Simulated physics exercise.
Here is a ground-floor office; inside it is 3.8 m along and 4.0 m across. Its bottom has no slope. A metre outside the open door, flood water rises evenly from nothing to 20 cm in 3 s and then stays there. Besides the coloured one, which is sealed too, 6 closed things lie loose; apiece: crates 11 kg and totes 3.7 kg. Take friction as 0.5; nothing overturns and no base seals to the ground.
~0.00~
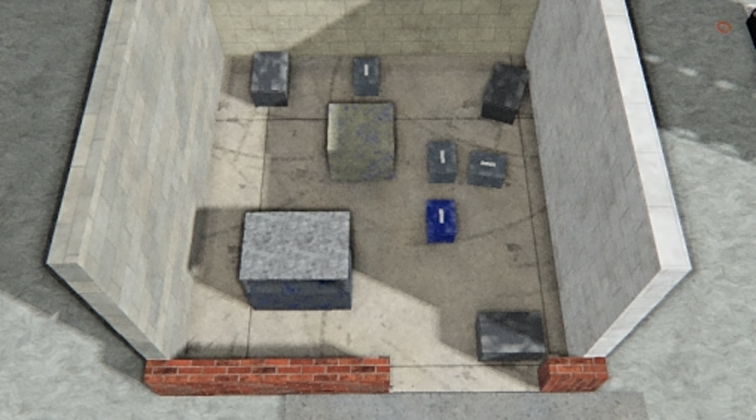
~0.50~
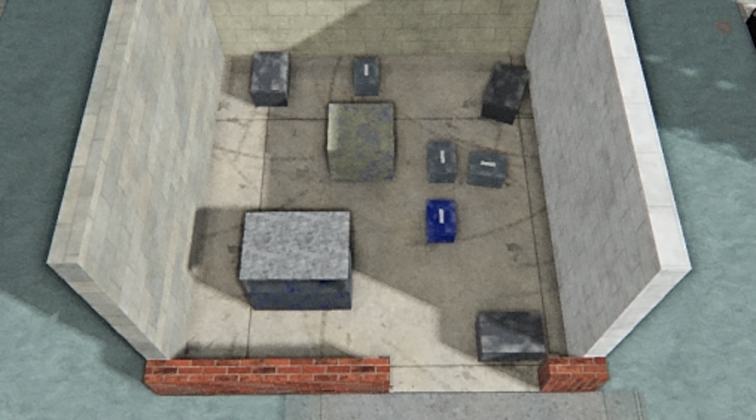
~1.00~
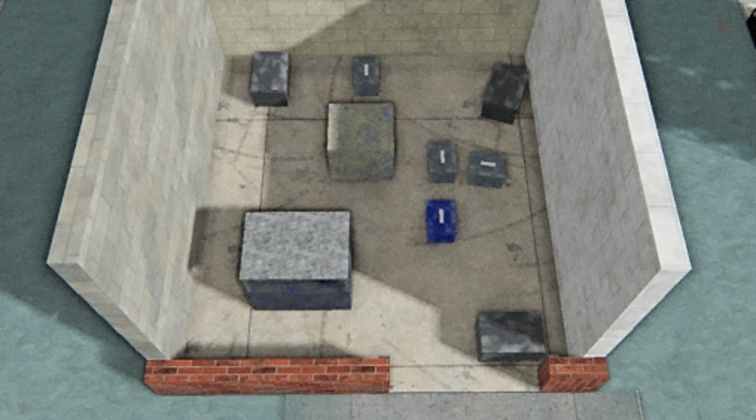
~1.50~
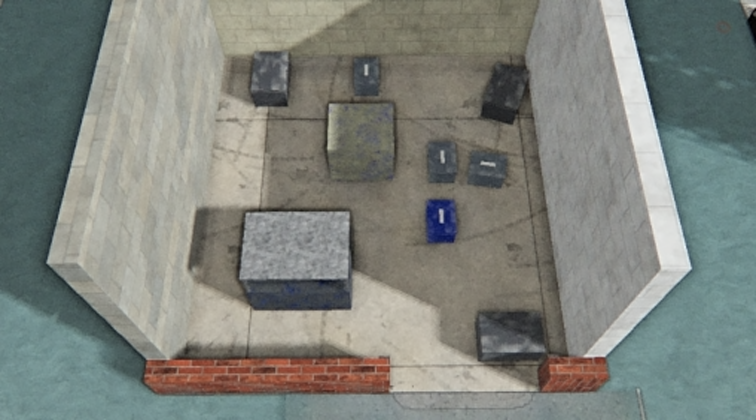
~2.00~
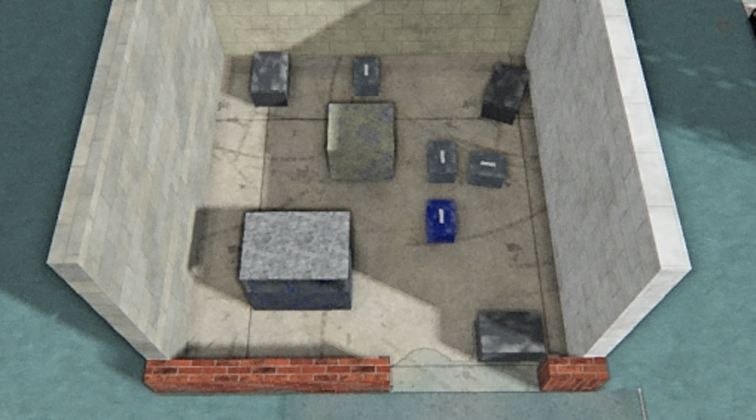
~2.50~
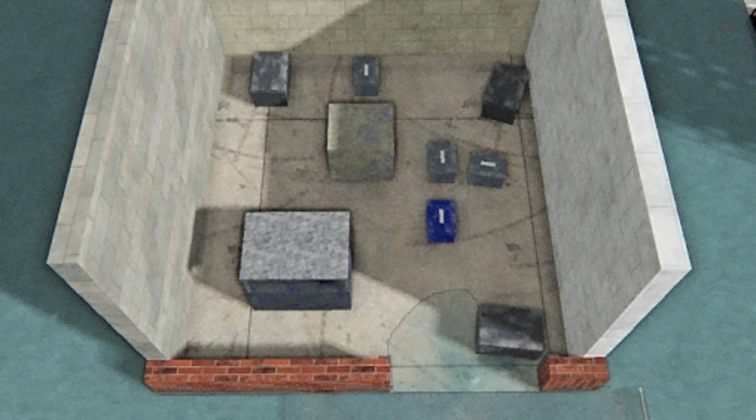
In a roofless ground-floor office with a blue tote among darker boxes, shallow water spread over the ground outside, then crept through the open doorway onto the floor, while everything inside stayed put.
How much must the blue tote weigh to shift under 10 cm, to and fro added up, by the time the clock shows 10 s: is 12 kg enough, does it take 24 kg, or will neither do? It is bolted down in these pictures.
Verdict: Only the higher weight holds it.
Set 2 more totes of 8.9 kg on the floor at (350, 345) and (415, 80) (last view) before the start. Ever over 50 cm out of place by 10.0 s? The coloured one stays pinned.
In turn: Under, past it.
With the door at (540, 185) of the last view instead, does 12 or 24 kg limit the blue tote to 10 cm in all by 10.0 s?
Then only the larger load is enough.
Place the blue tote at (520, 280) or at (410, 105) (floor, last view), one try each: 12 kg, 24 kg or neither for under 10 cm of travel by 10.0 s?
In turn: Only the larger holds; it takes the larger.
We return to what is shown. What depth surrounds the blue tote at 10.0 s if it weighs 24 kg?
About 7 cm.
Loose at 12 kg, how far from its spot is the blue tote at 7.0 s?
Roughly 80 cm.
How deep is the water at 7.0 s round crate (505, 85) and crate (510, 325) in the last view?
Roughly 11 and 12 cm.
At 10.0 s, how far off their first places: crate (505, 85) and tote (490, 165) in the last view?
In that order: 250 cm, 250 cm.
After 3.5 s the blue tote would be 0 cm from its start with 12 kg and 0 cm from its start with 24 kg; 4 cm of water round it then.
After 4.5 s the blue tote would be 24 cm from its start with 12 kg and 0 cm from its start with 24 kg; 6 cm of water round it then.
After 7.0 s the blue tote would be 87 cm from its start with 12 kg and 0 cm from its start with 24 kg; 6 cm of water round it then.
After 10.0 s the blue tote would be 154 cm from its start with 12 kg and 0 cm from its start with 24 kg; 7 cm of water round it then.
